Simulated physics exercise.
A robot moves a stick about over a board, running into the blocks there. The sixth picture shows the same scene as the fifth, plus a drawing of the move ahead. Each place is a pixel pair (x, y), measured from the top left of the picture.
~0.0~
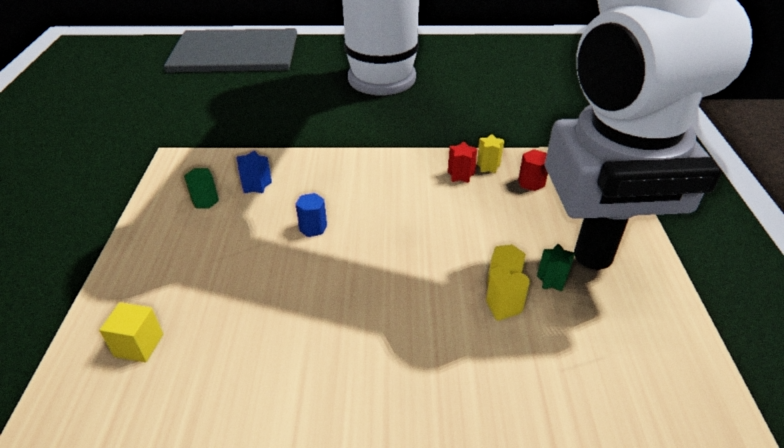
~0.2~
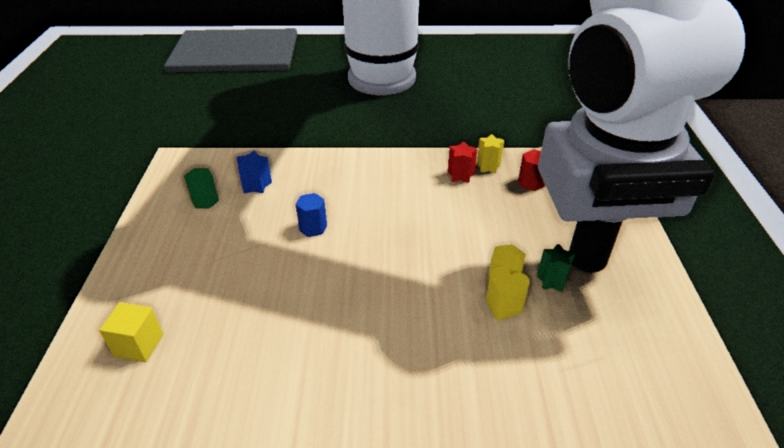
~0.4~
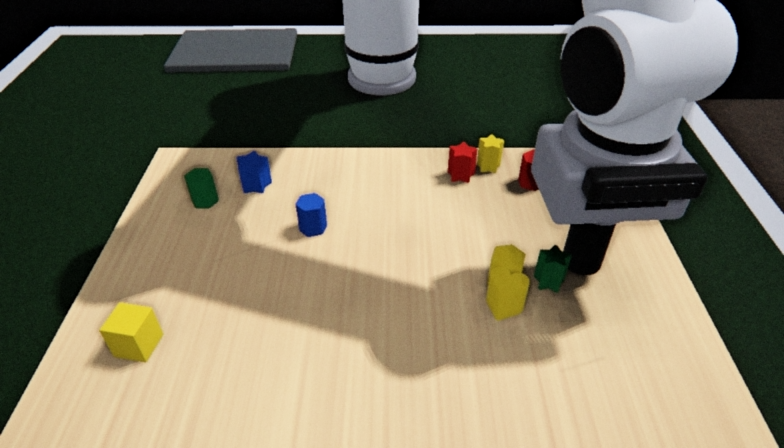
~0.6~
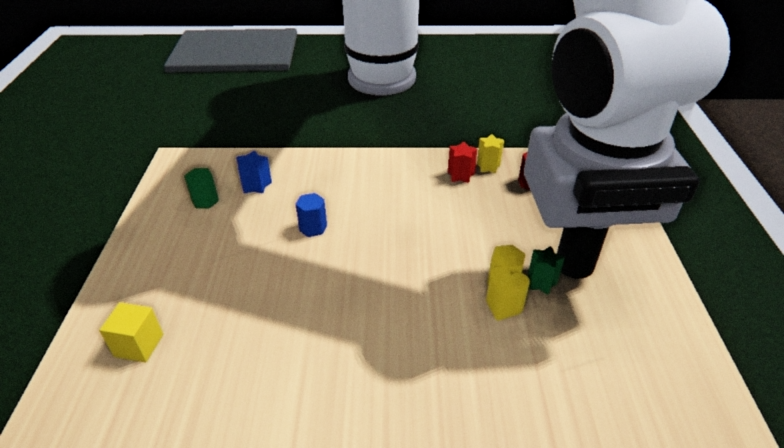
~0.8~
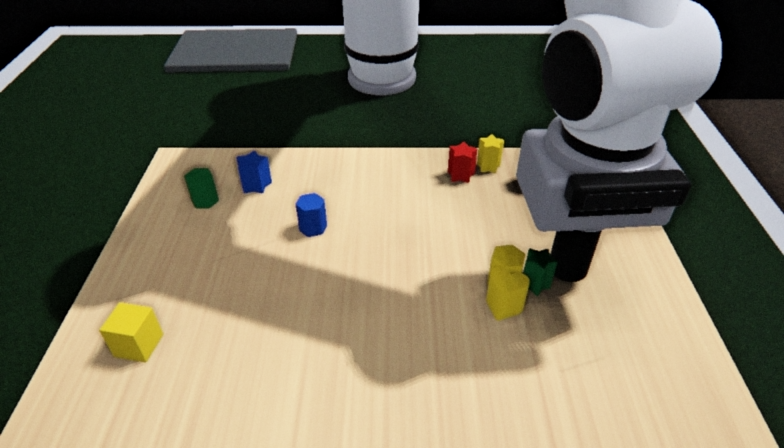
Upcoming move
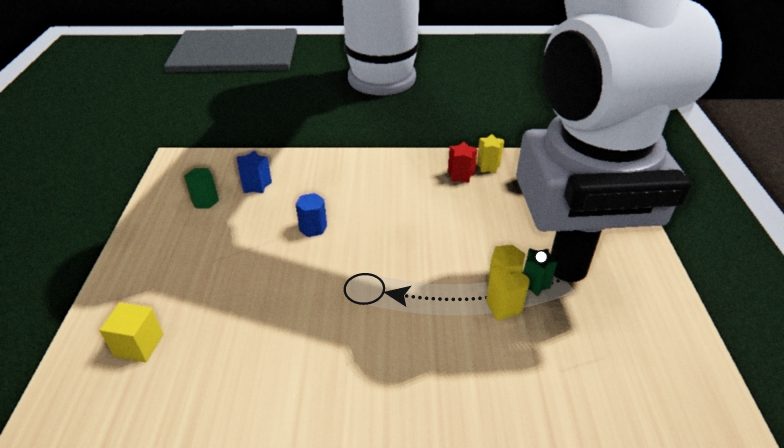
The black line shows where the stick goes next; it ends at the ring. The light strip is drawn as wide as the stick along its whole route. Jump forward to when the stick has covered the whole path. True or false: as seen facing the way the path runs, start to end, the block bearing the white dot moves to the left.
This is true.
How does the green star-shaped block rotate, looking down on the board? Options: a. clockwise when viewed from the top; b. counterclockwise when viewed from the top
My answer is option b.
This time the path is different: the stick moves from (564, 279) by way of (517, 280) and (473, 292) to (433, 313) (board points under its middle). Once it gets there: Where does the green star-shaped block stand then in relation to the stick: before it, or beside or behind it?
It holds its place in front.
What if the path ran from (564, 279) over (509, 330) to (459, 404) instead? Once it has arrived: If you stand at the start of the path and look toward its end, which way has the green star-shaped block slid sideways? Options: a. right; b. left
That would be a.
Drawn move, from (564, 279) by way of (503, 295) and (433, 299) to (364, 288); the dot is on the green star-shaped block.
On the path given first. One third of the way, stick (504, 285); yellow heart-shaped block (484, 294), turned 50° anticlockwise; yellow hexagonal block (459, 253), turned 100° clockwise; green star-shaped block (476, 274).
Two thirds of the way, stick (433, 288); yellow heart-shaped block (467, 303); yellow hexagonal block (434, 246); green star-shaped block (402, 279).
At the end, stick (364, 278); yellow heart-shaped block (467, 303), turned 125° anticlockwise; yellow hexagonal block (434, 246), turned 195° clockwise; green star-shaped block (341, 281), turned 35° anticlockwise.
